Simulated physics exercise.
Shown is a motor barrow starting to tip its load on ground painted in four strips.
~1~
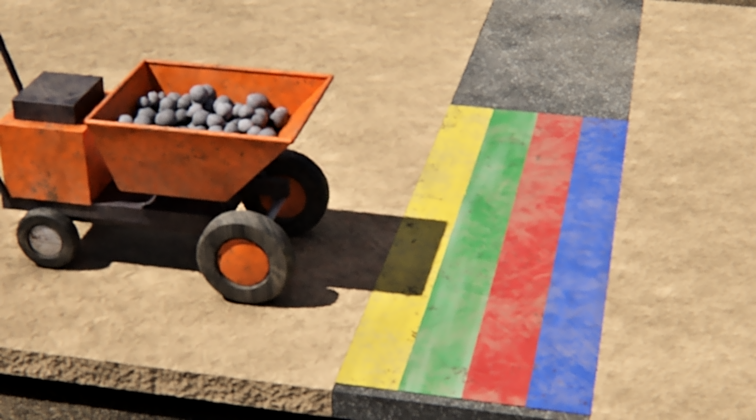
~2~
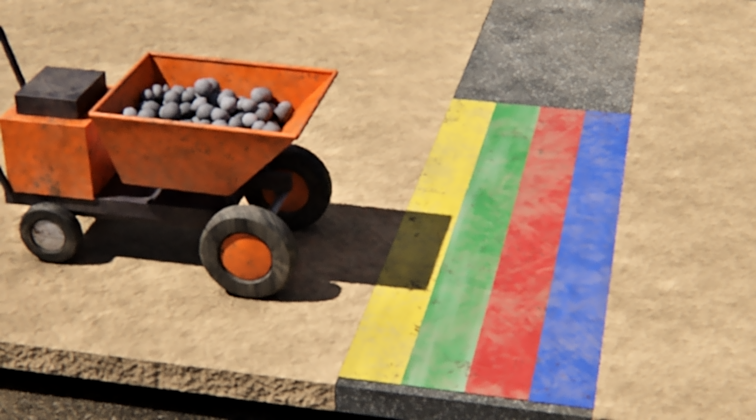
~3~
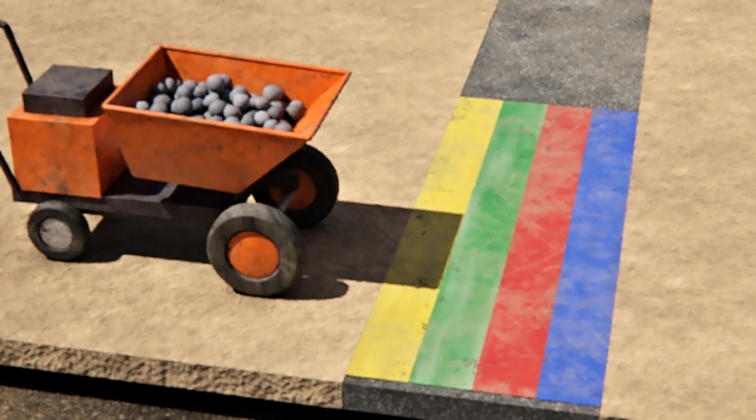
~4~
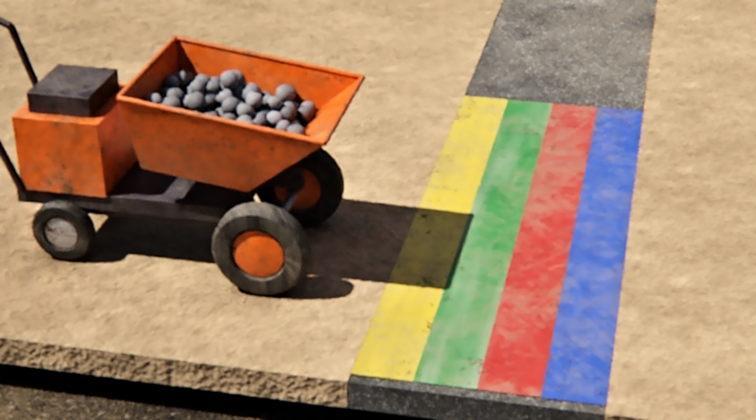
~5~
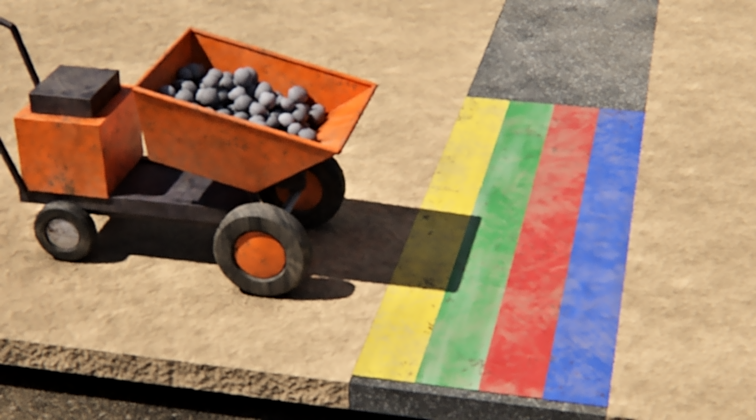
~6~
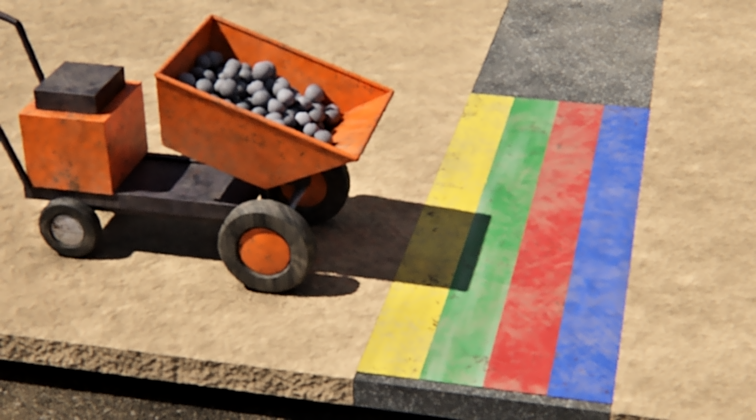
At first, an orange motor barrow with a level skip full of round grey cobbles stands left of yellow, green, red and blue painted strips. The skip then begins to tilt toward the right, its rear rising off the chassis, slightly and then clearly, while the cobbles stay inside it.
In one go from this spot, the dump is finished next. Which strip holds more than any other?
The green strip.
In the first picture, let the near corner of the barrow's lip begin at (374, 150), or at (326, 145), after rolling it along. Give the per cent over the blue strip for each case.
That comes to some 20 in a hundred for the first try and some 10 in a hundred for the second.
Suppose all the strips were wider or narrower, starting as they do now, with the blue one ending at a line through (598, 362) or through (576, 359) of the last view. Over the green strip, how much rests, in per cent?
Shares: About 40 per cent; about 30 per cent.
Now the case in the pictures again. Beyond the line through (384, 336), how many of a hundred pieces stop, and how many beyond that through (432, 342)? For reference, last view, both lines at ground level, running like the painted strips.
Roughly 70 and 50 percent.
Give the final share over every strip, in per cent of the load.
I'd say the yellow strip has near 20, the green strip near 35, the red strip near 15 and the blue strip near 5 per cent.
Soon, skip tipped steeply; all in the skip.
A while on, skip tipped right over; most in the skip; a small part over the yellow strip; a small part over the green strip.
Towards the end, skip tipped right over; about a quarter in the skip; about a quarter over the yellow strip; about a third over the green strip; a small part over the red strip; a stray few over the blue strip; a stray few off the paint.
Finally, skip tipped right over; about a quarter in the skip; about a quarter over the yellow strip; about a third over the green strip; a small part over the red strip; a stray few over the blue strip; a stray few off the paint.
